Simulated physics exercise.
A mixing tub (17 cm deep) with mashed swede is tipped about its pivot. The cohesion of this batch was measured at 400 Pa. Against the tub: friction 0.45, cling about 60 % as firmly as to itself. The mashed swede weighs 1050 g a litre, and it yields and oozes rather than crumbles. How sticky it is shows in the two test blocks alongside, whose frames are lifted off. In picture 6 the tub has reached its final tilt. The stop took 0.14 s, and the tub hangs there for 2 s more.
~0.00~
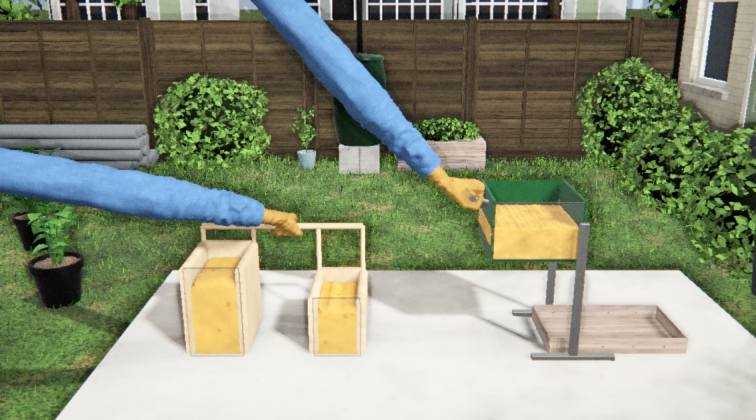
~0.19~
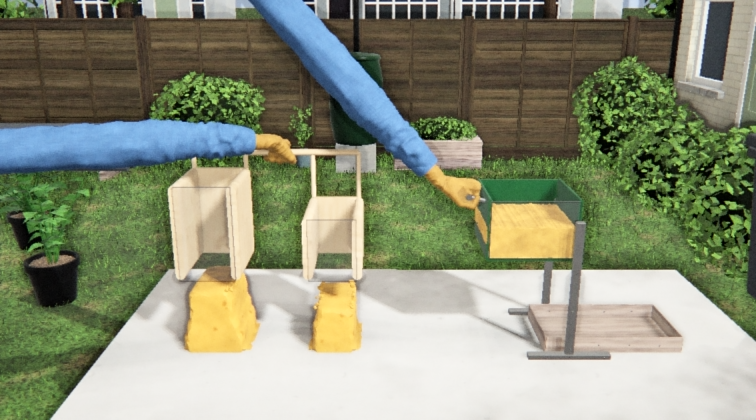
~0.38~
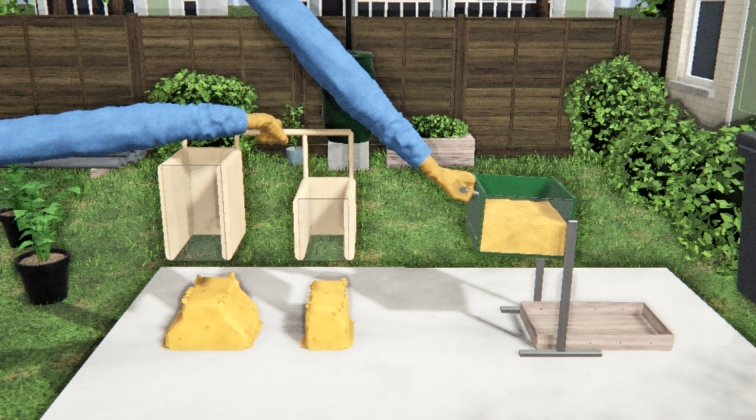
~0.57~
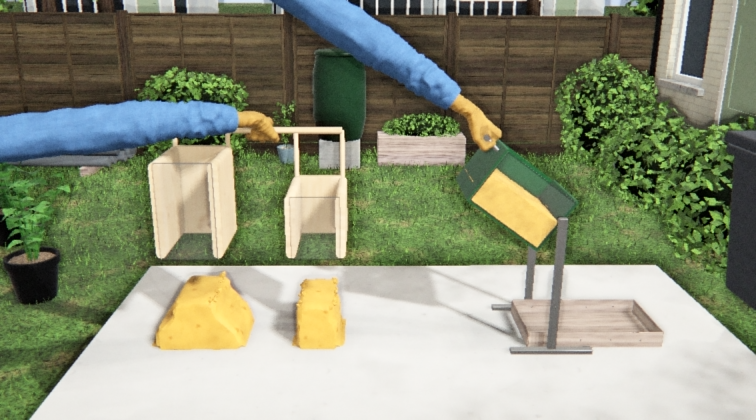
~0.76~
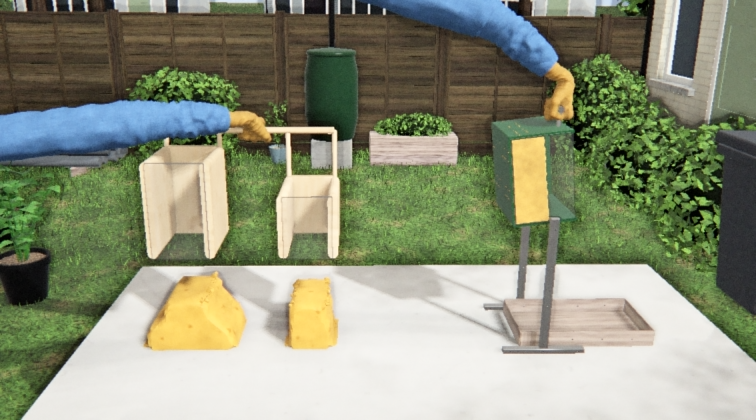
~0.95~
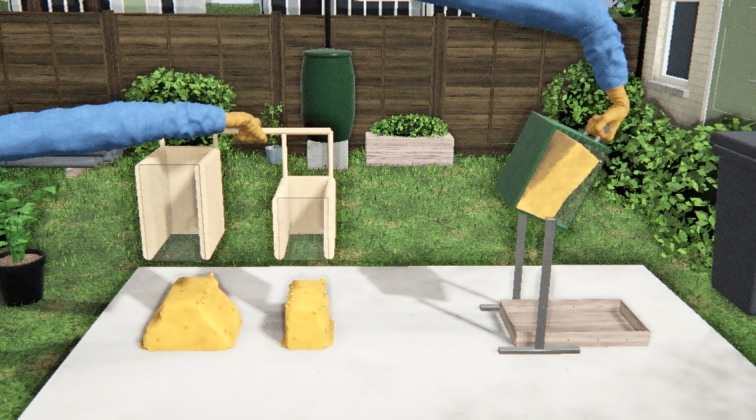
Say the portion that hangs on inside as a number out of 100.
The portion that hangs on inside is near 0 %.
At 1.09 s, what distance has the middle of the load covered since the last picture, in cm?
About 13 cm.
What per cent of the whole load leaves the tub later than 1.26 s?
About 1 %.
After 1.09 s, the tub is at 113 degrees and holds 43 %.
After 1.26 s, the tub is at 113 degrees and holds 1 %.
After 1.43 s, the tub is at 113 degrees and holds 0 %.
After 1.60 s, the tub is at 113 degrees and holds 0 %.
After 2.95 s, at the end, the tub is at 113 degrees and holds 0 %.
